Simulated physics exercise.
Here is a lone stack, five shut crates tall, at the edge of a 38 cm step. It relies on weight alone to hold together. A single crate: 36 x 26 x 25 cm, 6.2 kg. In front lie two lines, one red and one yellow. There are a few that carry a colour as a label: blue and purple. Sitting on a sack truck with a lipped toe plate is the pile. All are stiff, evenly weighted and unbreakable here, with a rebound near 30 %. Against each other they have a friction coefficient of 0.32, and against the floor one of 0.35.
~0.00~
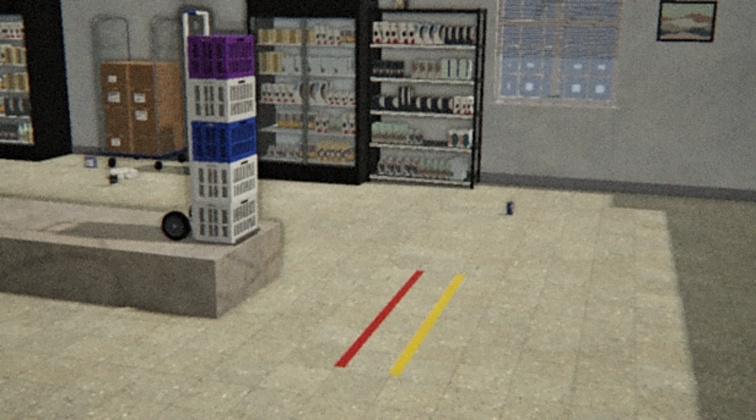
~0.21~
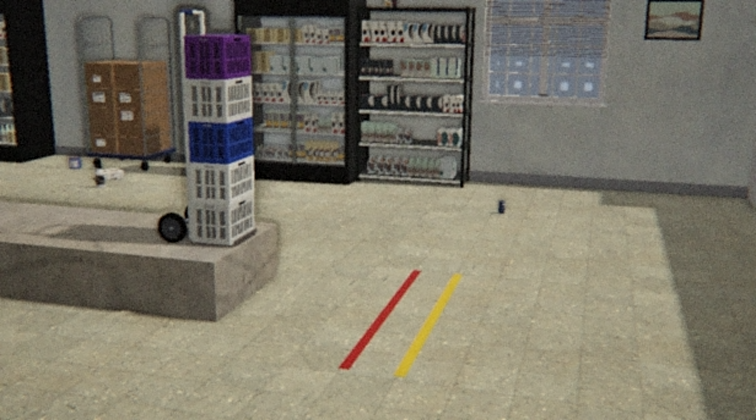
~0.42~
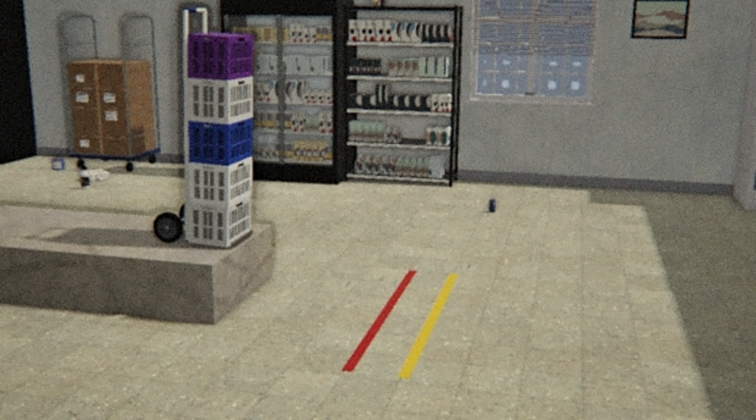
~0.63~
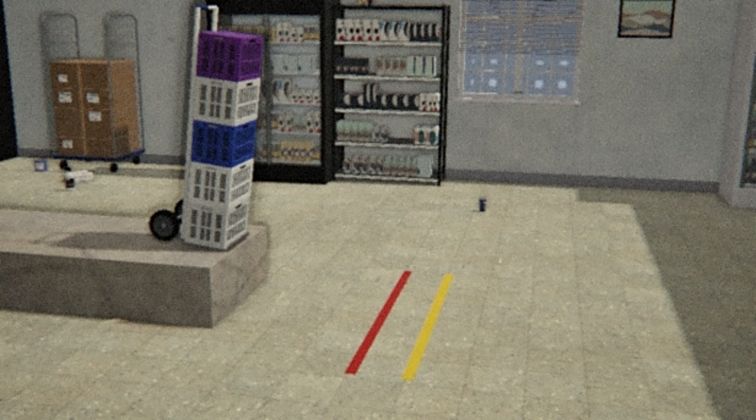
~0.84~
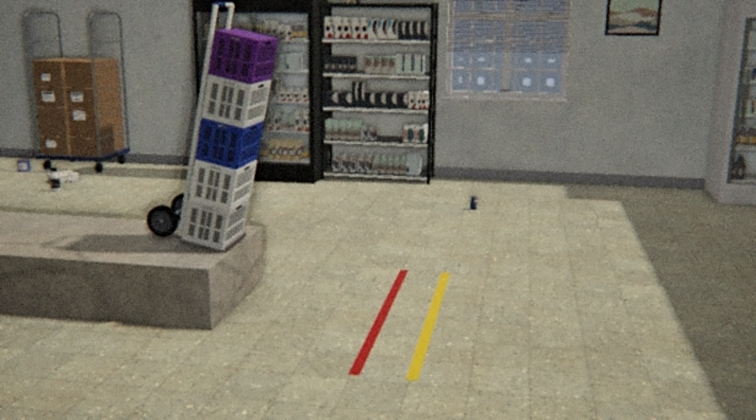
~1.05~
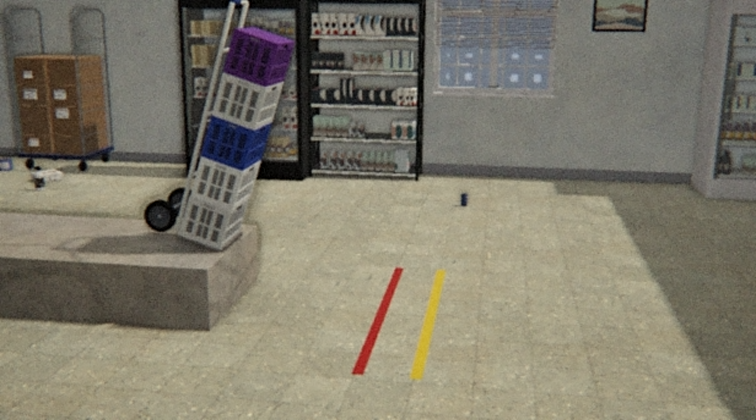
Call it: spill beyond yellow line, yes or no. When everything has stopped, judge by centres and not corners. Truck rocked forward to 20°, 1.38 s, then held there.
Yes, it gets beyond.
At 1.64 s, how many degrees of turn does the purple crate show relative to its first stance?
Its tilt comes to about 60° at that moment.
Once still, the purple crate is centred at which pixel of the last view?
Last frame, centre at roughly (498, 300).
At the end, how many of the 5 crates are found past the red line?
The total is 2.
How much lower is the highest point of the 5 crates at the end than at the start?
Roughly 140 centimetres lower at the end.
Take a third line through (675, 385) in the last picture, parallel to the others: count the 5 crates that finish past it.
The answer is 0.
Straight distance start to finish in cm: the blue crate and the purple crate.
So blue shifts 140 cm, while purple shifts 230 cm.
After 1.34 s, none of the 5 crates past the yellow line, 5 disturbed; blue crate leaning 32°; purple crate leaning 32°, 10 cm lower.
After 1.64 s, none of the 5 crates past the yellow line, 5 disturbed; blue crate leaning 64°, 31 cm lower; purple crate leaning 62°, 58 cm lower.
After 2.00 s, 1 of the 5 crates past the yellow line; purple crate on its side; blue crate on its side.
At rest (2.9 s), 2 of the 5 crates past the yellow line; blue crate on its side; purple crate on its side. The farthest middle lies 40 cm beyond that line. As the last picture would show them, middles, blue crate near (379, 293), purple crate near (498, 300).
